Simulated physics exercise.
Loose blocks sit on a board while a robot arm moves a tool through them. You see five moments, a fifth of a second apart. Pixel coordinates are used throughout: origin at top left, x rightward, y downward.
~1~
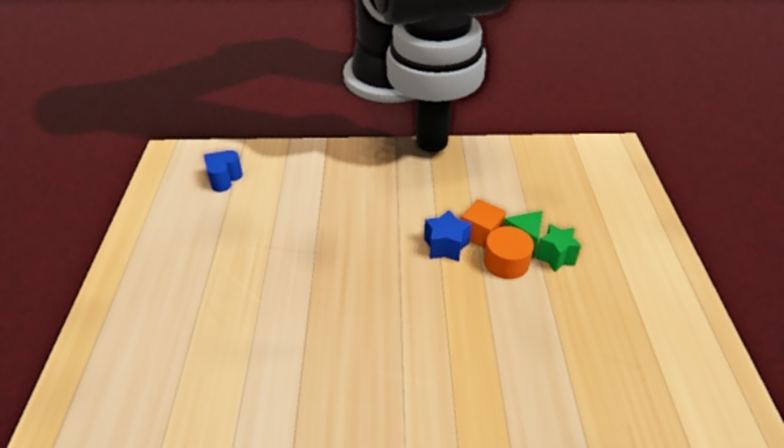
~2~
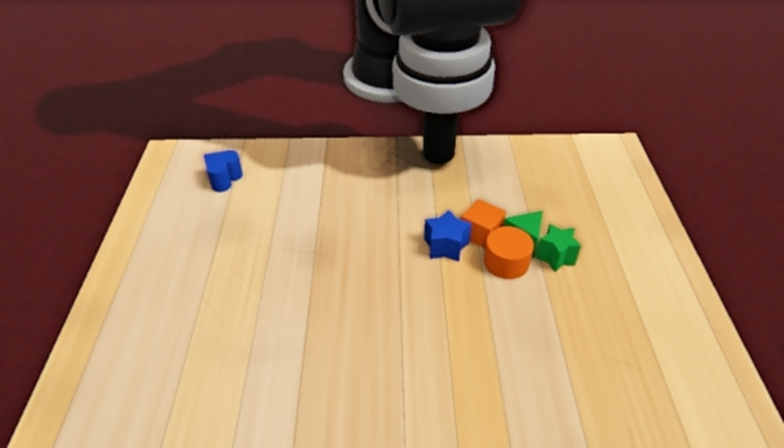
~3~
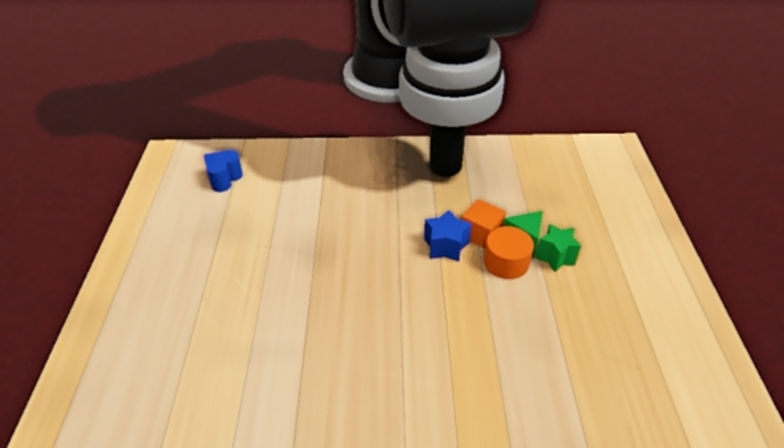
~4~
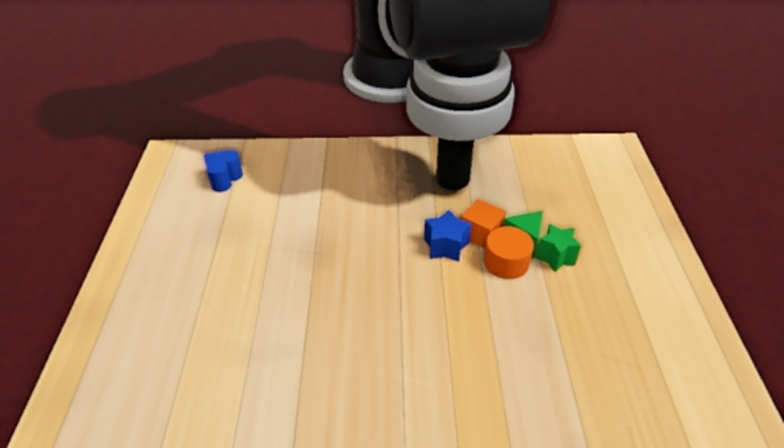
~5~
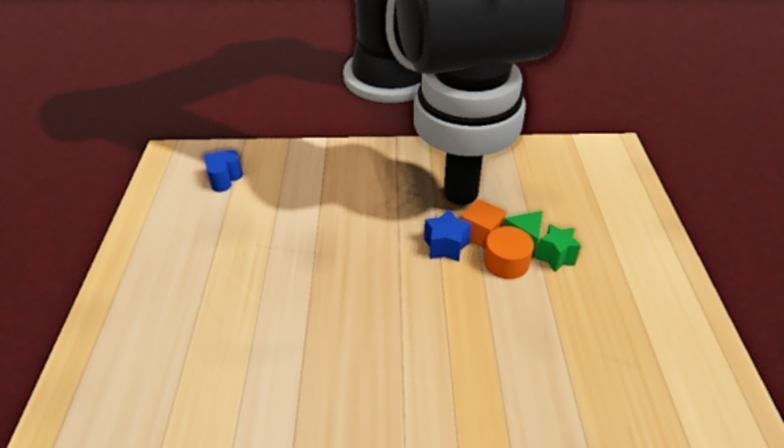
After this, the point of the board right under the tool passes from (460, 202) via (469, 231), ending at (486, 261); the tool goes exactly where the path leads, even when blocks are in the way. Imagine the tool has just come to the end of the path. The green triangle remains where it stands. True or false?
False
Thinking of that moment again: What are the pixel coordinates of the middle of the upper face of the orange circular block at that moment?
So, by the moment the path ends, you'll find the top centre of the orange circular block at (552, 287).
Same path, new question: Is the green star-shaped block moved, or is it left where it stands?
Here's my answer: The green star-shaped block gets displaced.
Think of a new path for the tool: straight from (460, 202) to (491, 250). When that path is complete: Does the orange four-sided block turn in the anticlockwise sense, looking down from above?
My answer is no.
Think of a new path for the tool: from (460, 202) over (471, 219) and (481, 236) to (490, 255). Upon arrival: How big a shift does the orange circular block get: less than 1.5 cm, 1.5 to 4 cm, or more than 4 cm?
The block shifts more than 4 cm.
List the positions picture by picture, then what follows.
The first picture shows lower end of the tool (432, 144), tops of blocks, blue star-shaped block (447, 226), orange four-sided block (484, 213), orange circular block (510, 242), green triangle (529, 222), green star-shaped block (561, 237).
The second picture shows tool (439, 155), blocks as before.
The third picture shows tool (446, 168), blocks as before.
The fourth picture shows tool (453, 181), blocks as before.
The fifth picture shows tool (461, 195), blue star-shaped block (447, 226), orange four-sided block (484, 213), orange circular block (510, 242), green triangle (529, 222), green star-shaped block (561, 237).
What follows on the original path. Halfway along, tool (471, 224); blue star-shaped block (446, 228); orange four-sided block (495, 232), turned 20° clockwise; orange circular block (521, 258); green triangle (538, 234), turned 30° anticlockwise; green star-shaped block (575, 239), turned 35° anticlockwise.
At the end, tool (487, 254); blue star-shaped block (443, 233), turned 35° clockwise; orange four-sided block (517, 263); orange circular block (552, 287); green triangle (552, 251), turned 80° anticlockwise; green star-shaped block (582, 238), turned 65° anticlockwise.
